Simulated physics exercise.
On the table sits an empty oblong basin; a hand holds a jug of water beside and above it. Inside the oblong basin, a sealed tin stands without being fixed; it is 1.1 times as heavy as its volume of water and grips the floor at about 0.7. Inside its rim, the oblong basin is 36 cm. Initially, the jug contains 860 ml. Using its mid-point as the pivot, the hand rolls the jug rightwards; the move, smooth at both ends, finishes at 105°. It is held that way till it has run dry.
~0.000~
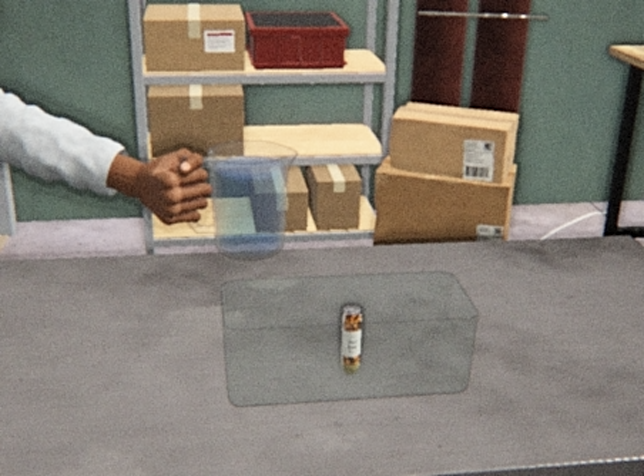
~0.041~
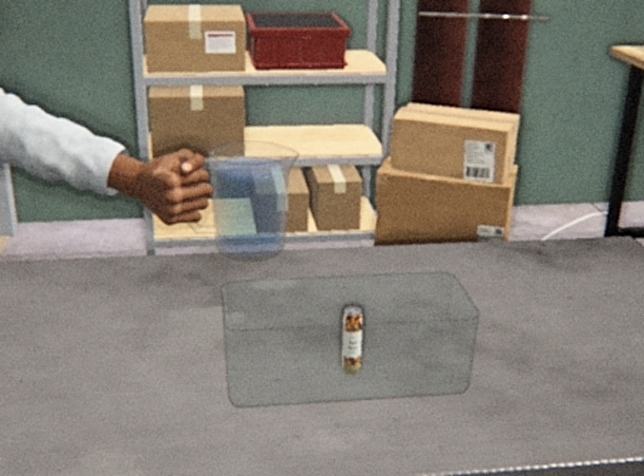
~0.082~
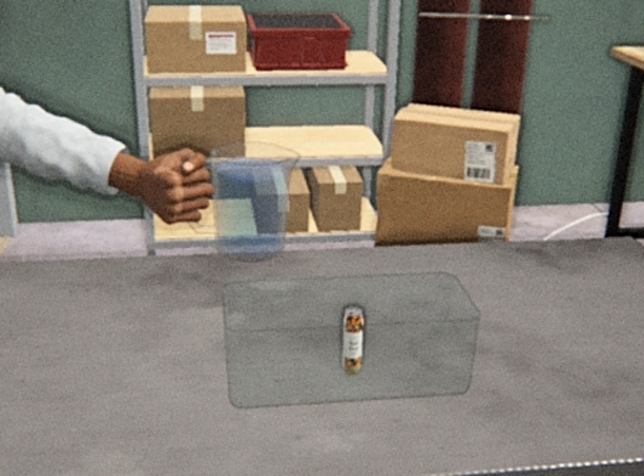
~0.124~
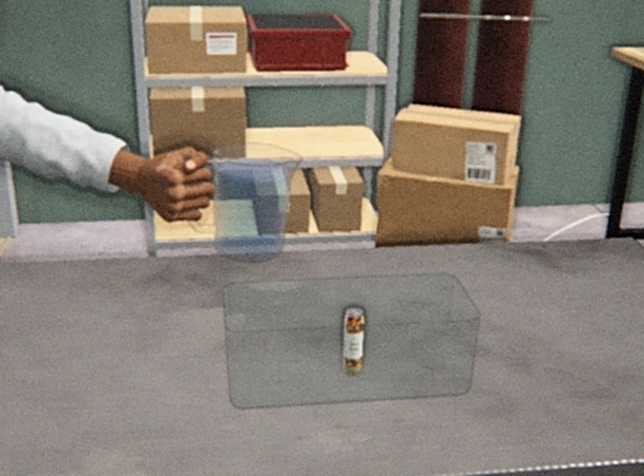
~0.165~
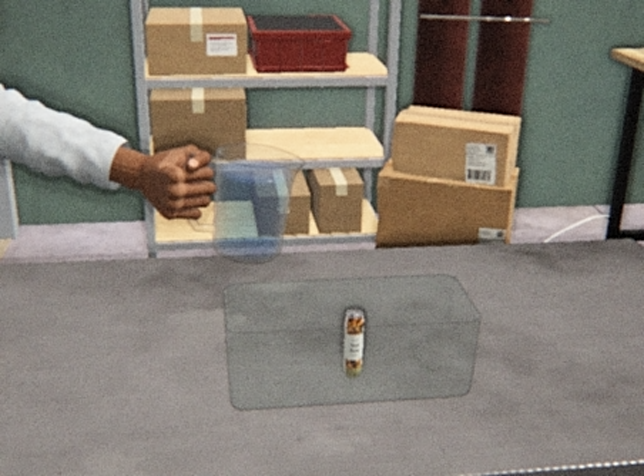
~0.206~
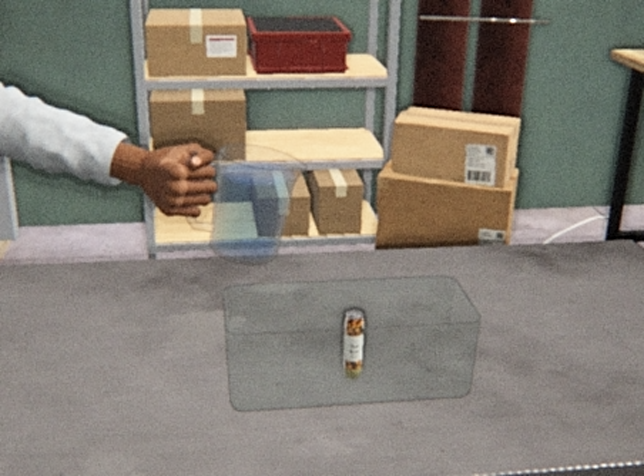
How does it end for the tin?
The tin goes down.
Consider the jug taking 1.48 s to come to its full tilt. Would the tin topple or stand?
Result: Tin tipped over.
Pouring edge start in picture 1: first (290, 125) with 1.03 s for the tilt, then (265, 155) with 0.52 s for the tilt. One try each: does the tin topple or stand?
Try 1: Tipped over; try 2: Tipped over.
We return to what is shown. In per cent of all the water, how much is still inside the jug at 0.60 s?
I reckon about 84 in a hundred is still held.
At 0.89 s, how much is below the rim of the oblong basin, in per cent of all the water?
The fraction sits near 42 in a hundred.
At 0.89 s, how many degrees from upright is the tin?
About 0 degrees.
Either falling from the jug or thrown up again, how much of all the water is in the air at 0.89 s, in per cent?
About 24 per cent.
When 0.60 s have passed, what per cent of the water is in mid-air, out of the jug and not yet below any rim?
Around 14 in a hundred.
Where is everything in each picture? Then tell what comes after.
In the first picture, tilt 0°; pouring edge (298, 152); surface from (211, 167) to (286, 164); the oblong basin's rim runs from (222, 306) to (465, 294); the tin's top is at (352, 313).
In the second picture, tilt 0°; pouring edge (299, 153); surface from (213, 167) to (287, 165).
In the third picture, tilt 2°; pouring edge (301, 155); surface from (214, 168) to (289, 166).
In the fourth picture, tilt 4°; pouring edge (303, 157); surface from (216, 168) to (291, 168).
In the fifth picture, tilt 7°; pouring edge (306, 161); surface from (218, 169) to (293, 169).
In the sixth picture, tilt 10°; pouring edge (308, 165); surface from (220, 171) to (296, 171).
After 0.60 s the tilt is 67° and 85 per cent is still to pour; the tin stands where it began.
After 0.89 s the tilt is 101° and 35 per cent is still to pour; the tin stands where it began.
After 1.19 s the tilt is 105° and 4 per cent is still to pour; the tin leans 51°.
After 1.52 s the tilt is 105° and 0 per cent is still to pour; the tin lies on its side.
In the end the tin lies on its side.
